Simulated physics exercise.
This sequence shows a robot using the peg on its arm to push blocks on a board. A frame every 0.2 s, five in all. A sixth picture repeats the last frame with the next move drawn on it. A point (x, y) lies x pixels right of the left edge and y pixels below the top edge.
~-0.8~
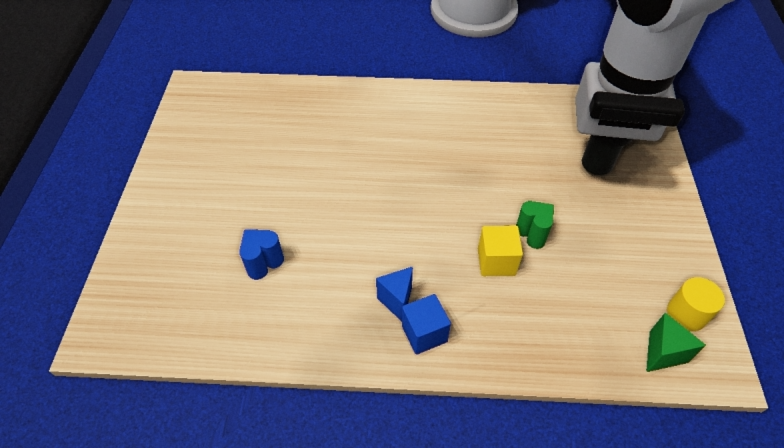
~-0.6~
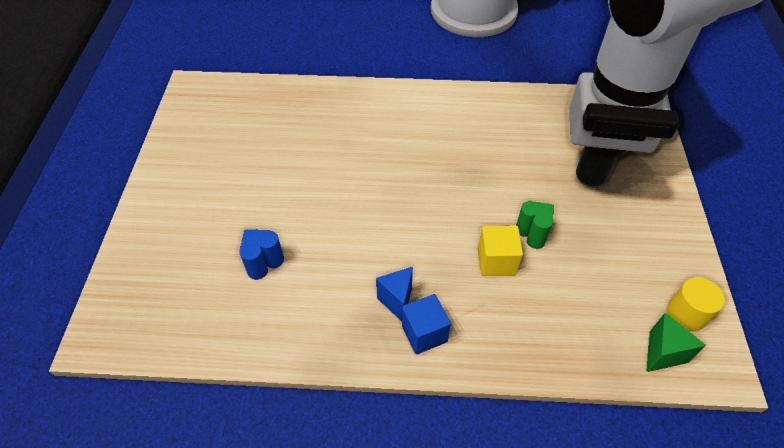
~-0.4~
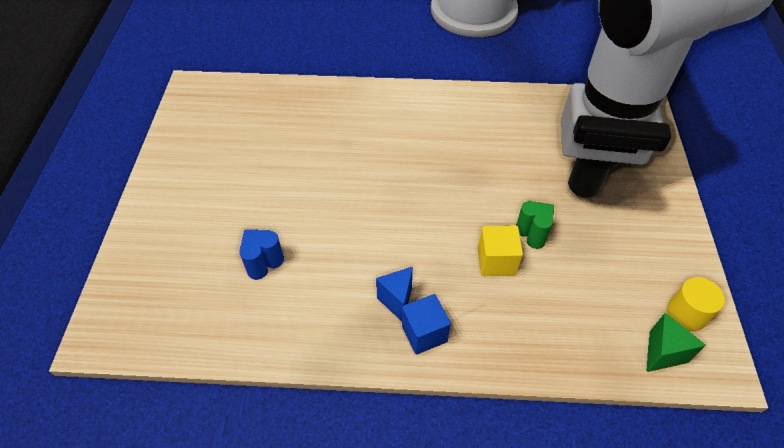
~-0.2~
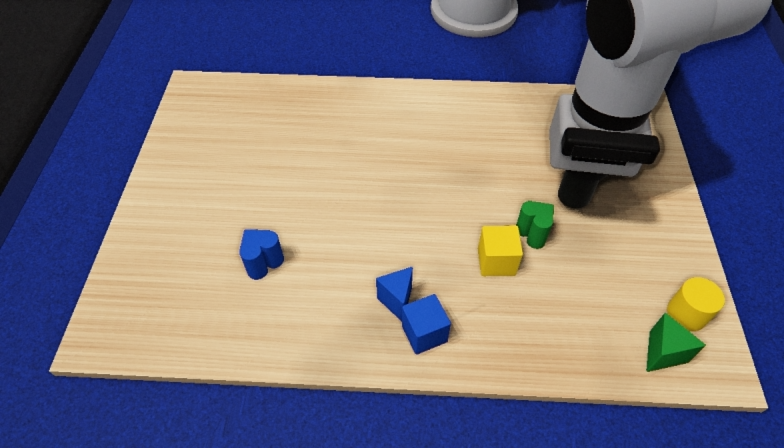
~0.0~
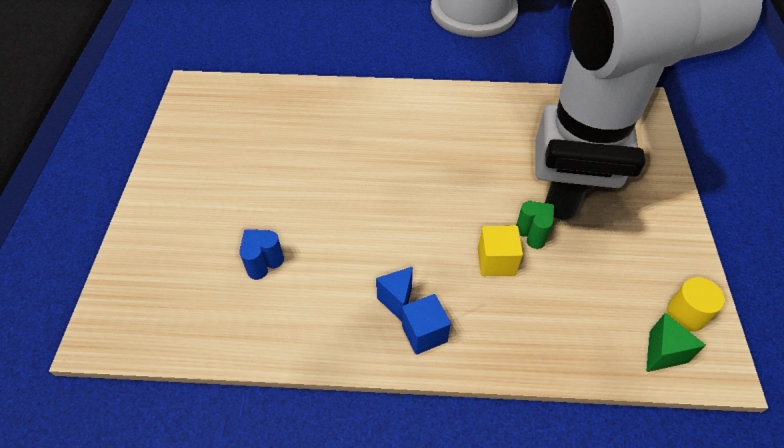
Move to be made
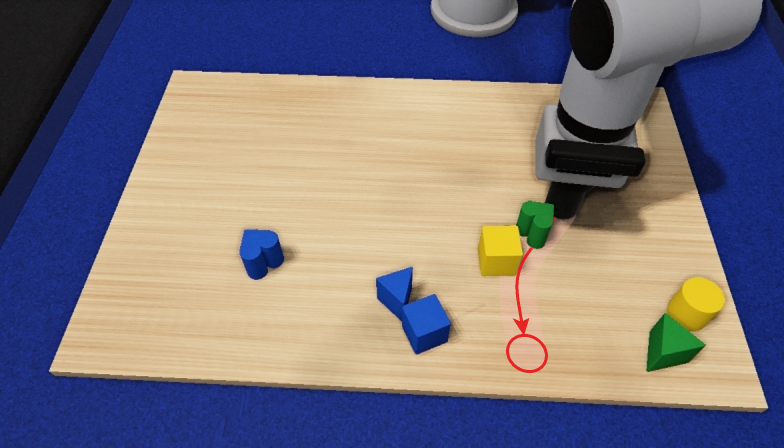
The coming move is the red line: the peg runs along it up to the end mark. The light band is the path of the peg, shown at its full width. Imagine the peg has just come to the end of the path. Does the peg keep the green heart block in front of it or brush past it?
Slid away.
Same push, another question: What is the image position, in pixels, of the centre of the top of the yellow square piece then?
So, by the moment the path ends, you'll find the top centre of the yellow square piece at (470, 248).
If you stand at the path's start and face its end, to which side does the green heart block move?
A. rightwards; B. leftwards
Choice A: Rightwards.
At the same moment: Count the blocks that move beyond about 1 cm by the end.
The number of blocks that move over 1 cm is two.
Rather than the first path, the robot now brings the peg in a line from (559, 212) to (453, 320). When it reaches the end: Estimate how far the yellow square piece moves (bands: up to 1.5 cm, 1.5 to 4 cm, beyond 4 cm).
It goes a long way, over 4 cm.
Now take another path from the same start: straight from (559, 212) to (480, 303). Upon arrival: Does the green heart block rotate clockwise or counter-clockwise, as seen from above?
The turn is clockwise.
Drawn move, from (559, 212) via (531, 249) and (517, 296), ending at (527, 353).
What follows on the original path. One third of the way, peg (532, 245); yellow square piece (475, 246), turned 50° anticlockwise; green heart block (506, 229), turned 85° clockwise.
Two thirds of the way, peg (519, 292); yellow square piece (470, 248), turned 60° anticlockwise; green heart block (498, 230), turned 100° clockwise.
At the end, peg (529, 349); yellow square piece (470, 248), turned 60° anticlockwise; green heart block (498, 230), turned 100° clockwise.
